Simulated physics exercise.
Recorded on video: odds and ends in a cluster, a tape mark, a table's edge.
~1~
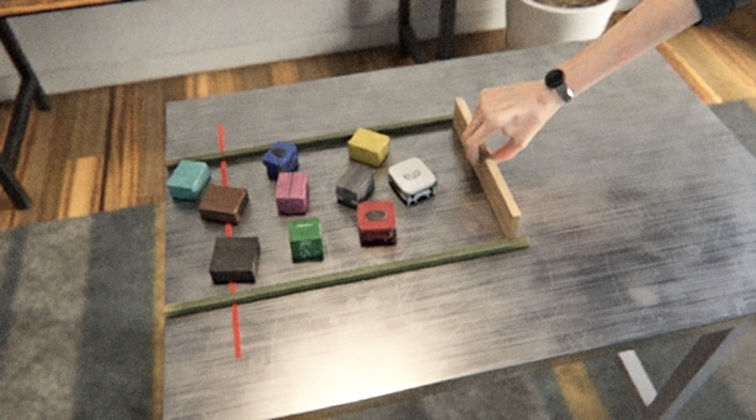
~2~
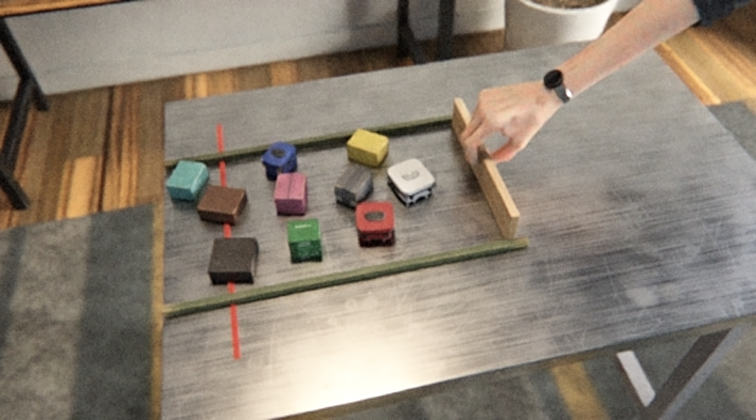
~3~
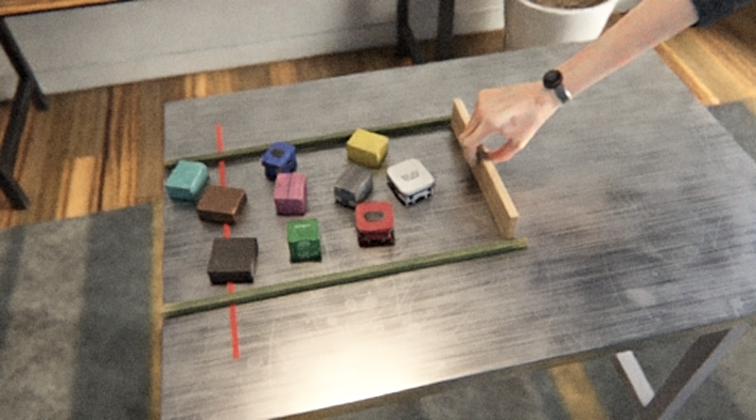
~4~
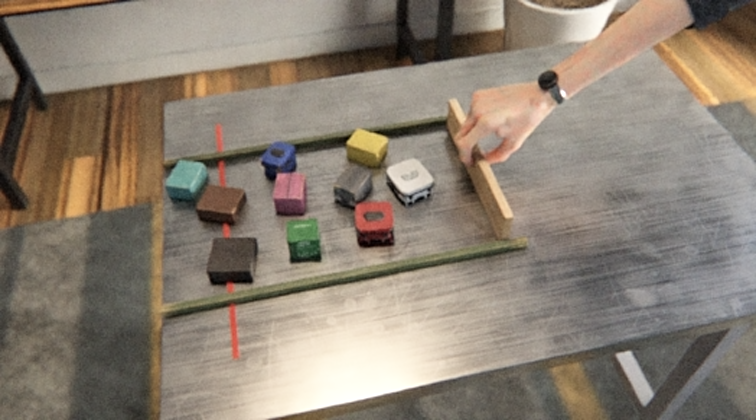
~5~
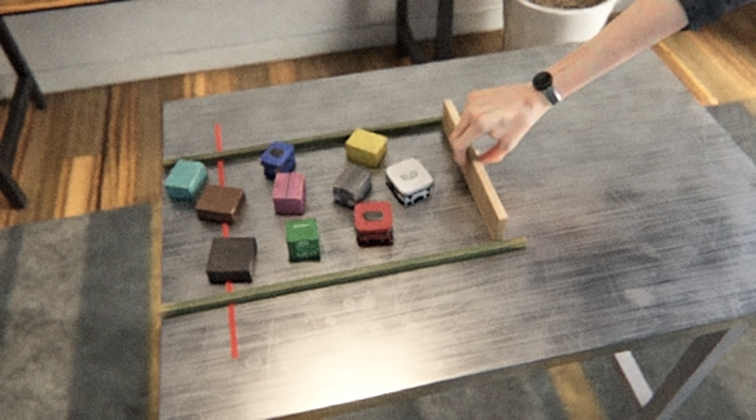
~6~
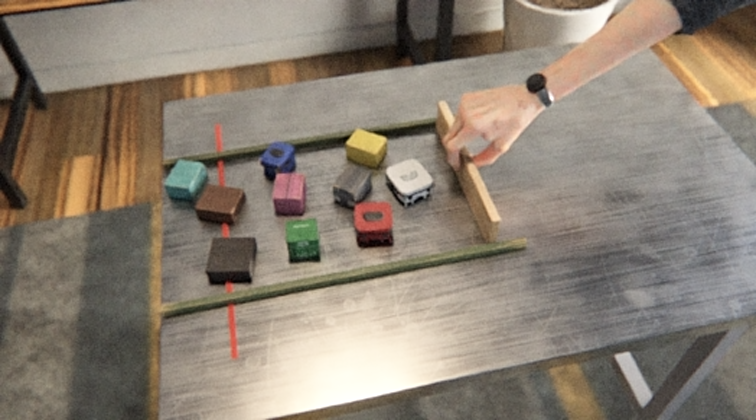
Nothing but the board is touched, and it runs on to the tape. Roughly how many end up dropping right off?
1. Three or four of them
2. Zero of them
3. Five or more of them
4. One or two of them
Answer: 1.
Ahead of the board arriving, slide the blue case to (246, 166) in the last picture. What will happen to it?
Here the blue case stays aboard.
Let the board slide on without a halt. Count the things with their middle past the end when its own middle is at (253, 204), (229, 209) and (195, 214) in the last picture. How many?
Respectively, 1, 4 and 7.
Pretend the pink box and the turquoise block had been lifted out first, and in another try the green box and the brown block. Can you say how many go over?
That gives 2 in the first case, then 2 in the second.
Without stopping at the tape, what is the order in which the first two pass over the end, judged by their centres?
First the brown block, after it the black block.
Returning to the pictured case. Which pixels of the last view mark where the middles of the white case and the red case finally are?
Result: One about (205, 214), other about (207, 255).
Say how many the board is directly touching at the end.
Number in contact with it: 3.
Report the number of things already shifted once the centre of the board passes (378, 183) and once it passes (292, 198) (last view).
By then 4, and later 10.
A little later, none off yet; turquoise block at rest near (186, 180); brown block at rest near (221, 203); black block at rest near (232, 259).
Next, none off yet; turquoise block at rest near (186, 180); brown block moving near (216, 204); black block at rest near (232, 259).
Later still, none off yet; turquoise block shifted a little near (176, 178); brown block shifted well along near (154, 216); black block shifted about its own width near (182, 269).
When it is over, the number that fall off is three or four; down, pink box, black block, brown block and turquoise block.
